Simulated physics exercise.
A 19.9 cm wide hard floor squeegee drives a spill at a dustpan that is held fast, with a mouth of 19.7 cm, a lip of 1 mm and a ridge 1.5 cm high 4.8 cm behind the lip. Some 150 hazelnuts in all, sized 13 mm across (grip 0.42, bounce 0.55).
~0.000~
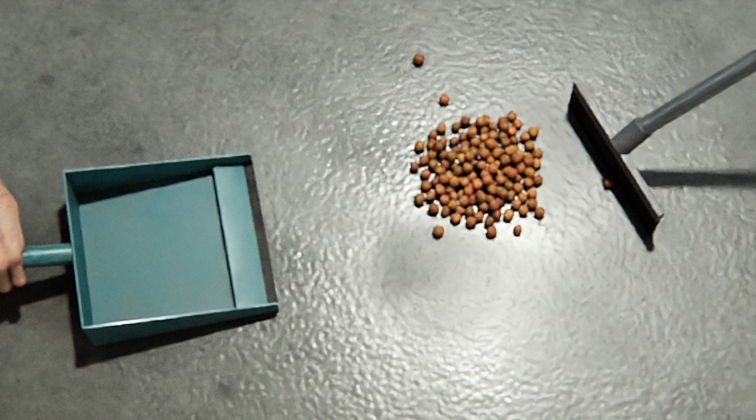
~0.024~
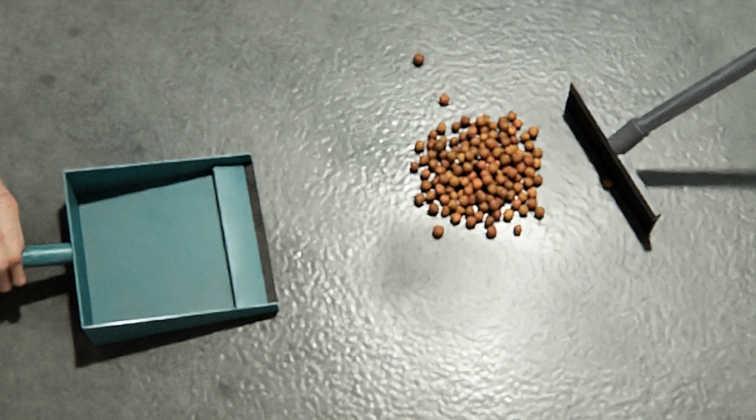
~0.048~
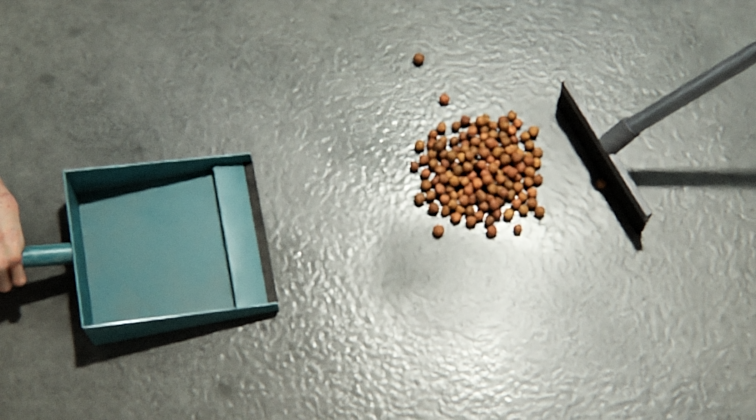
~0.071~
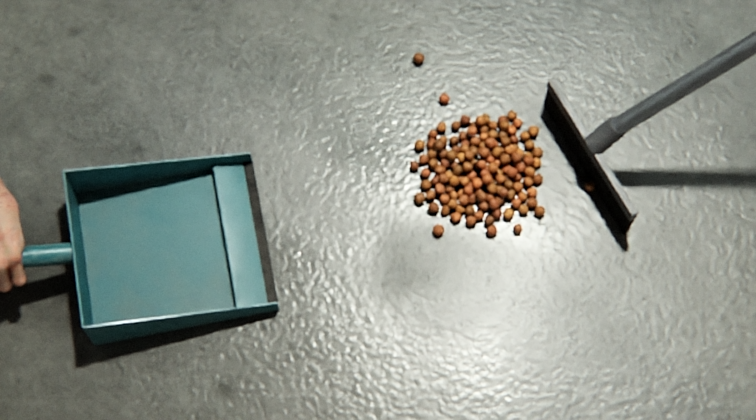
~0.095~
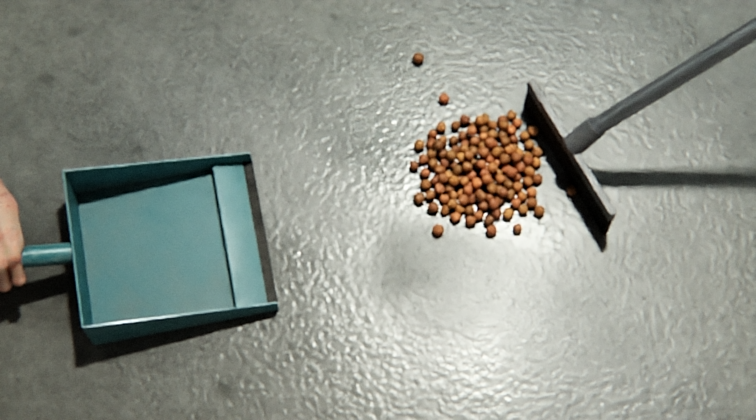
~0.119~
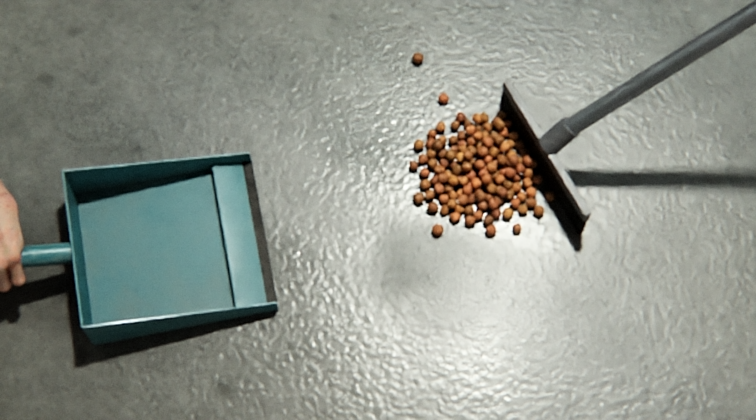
To begin with, a hand at the left holds a teal dustpan still on a grey floor, with a pile of round brown nuts lying apart from a dark squeegee at the right. The squeegee slides left, meets the pile's right edge and nudges the nearest nuts slightly inward.
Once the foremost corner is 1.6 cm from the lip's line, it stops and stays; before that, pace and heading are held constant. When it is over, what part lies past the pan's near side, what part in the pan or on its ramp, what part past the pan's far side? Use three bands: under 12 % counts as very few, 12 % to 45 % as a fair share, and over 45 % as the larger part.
Near side: A fair share; pan: A fair share; far side: A fair share.
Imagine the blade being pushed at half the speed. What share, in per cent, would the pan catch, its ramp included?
Roughly 15 in a hundred.
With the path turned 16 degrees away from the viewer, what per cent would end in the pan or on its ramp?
That gives near 5 in a hundred.
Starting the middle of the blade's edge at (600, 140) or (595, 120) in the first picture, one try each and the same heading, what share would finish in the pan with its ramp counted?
Estimates: 25 percent and 15 percent.
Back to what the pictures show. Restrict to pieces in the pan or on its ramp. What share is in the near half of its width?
Some 40 per cent.
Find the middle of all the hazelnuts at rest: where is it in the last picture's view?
Close to pixel (233, 236).
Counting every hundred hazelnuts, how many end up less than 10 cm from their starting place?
I'd estimate roughly 0 per cent.
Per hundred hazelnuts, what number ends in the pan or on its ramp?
Estimate: Near 30 %.
Then, at 0.26 s, middle of the blade 18 cm from the lip; 0 % over the lip, far side 15 %, near side 5 %.
After 0.35 s, middle of the blade 7 cm from the lip; 0 % over the lip, far side 20 %, near side 15 %.
Then, at 0.57 s, middle of the blade 4 cm from the lip; 40 % over the lip, far side 20 %, near side 25 %.
By 1.9 s all is still; near side 25 %, pan 30 %, far side 20 %, in front of the lip or behind the blade 25 %.
